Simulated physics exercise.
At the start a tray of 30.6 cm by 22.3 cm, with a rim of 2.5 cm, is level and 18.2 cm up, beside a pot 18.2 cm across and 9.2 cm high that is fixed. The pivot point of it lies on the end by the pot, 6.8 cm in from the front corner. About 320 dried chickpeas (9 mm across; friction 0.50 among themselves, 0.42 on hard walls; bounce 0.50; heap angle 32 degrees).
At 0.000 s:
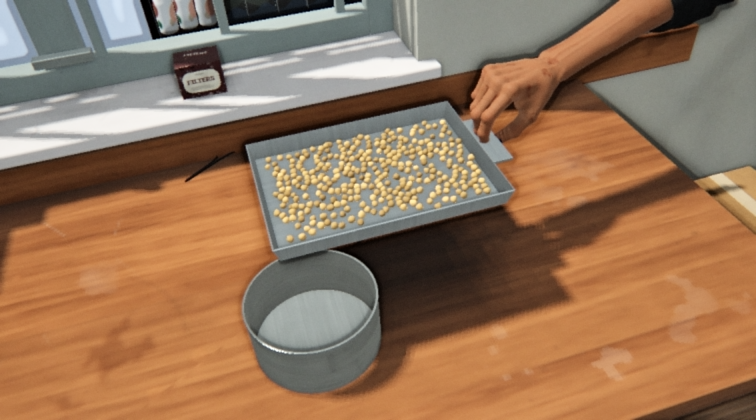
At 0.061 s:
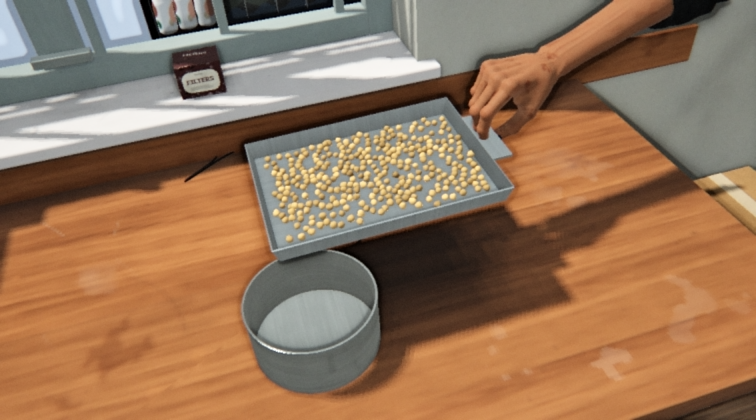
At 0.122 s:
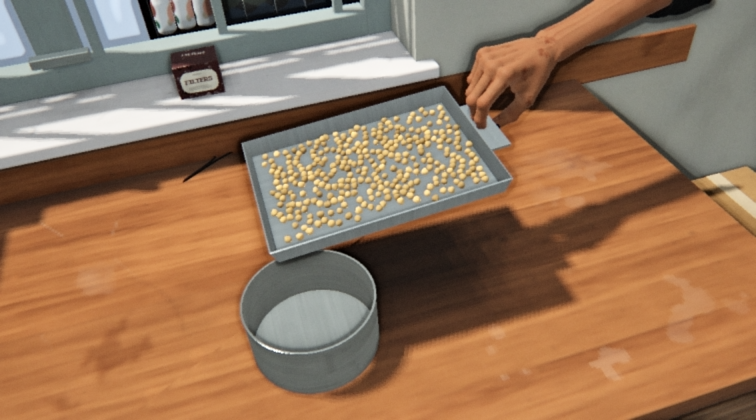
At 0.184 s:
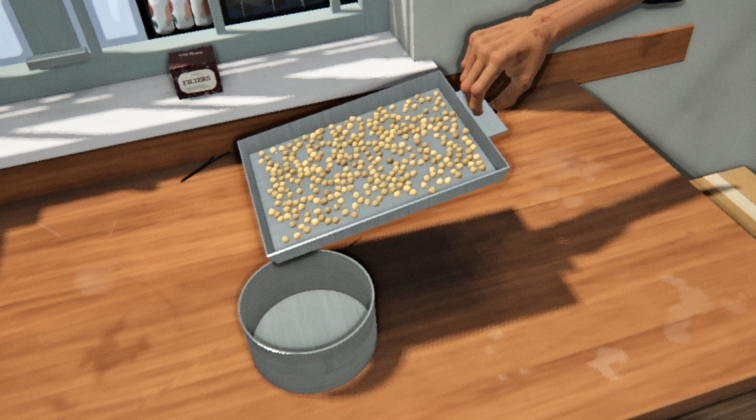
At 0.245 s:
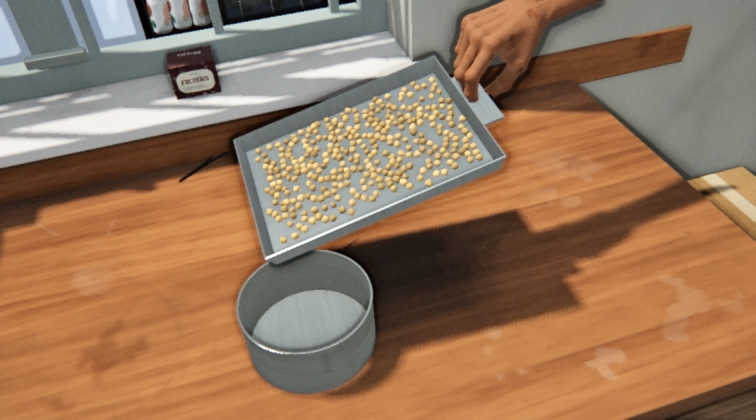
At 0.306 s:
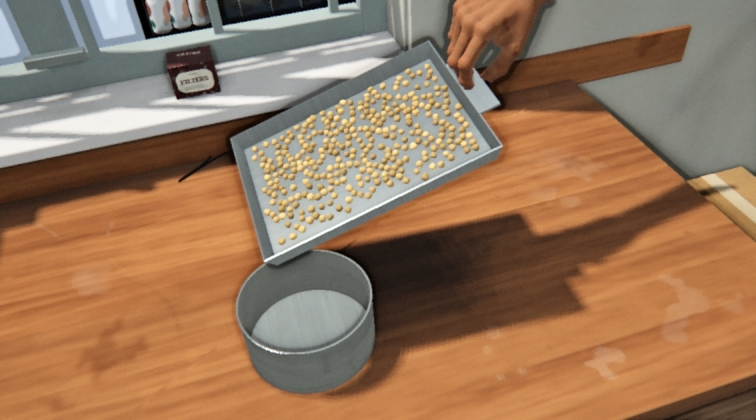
A hand at the right held a grey tray of dried chickpeas above a wooden counter, then raised that end so the tray slanted down toward a round metal pot at the lower left.
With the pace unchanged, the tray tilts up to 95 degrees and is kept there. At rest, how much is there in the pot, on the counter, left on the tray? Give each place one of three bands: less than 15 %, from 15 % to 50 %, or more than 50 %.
Pot - more than 50 %; counter - from 15 % to 50 %; tray - less than 15 %.
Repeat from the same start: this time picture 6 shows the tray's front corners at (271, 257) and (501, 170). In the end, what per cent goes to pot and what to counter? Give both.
The pot gets 95 and the counter 5.
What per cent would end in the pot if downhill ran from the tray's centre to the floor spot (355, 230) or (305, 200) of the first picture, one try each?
First try: Around 85 percent; second try: Around 15 percent.
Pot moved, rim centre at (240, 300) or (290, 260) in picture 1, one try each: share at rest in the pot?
Around 95 per cent, then around 25 per cent.
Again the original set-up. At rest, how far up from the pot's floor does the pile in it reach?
I'd say near 2.5 centimetres.
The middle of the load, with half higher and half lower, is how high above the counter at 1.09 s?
Around 22 cm up.
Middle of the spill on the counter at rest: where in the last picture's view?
Spill centre at rest: About (189, 355).
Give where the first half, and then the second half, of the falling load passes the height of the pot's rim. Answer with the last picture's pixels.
Earlier half at about (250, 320), later half at about (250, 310) in pixels.
Then, at 0.78 s, tilt 56 degrees; the tray holds 100 %, the pot 0 %.
After 1.09 s, tilt 80 degrees; the tray holds 85 %, the pot 5 %.
After 1.50 s, tilt 95 degrees; the tray holds 15 %, the pot 45 %.
At rest (2.3 s), pot 65 %, counter 35 %, tray 0 %.
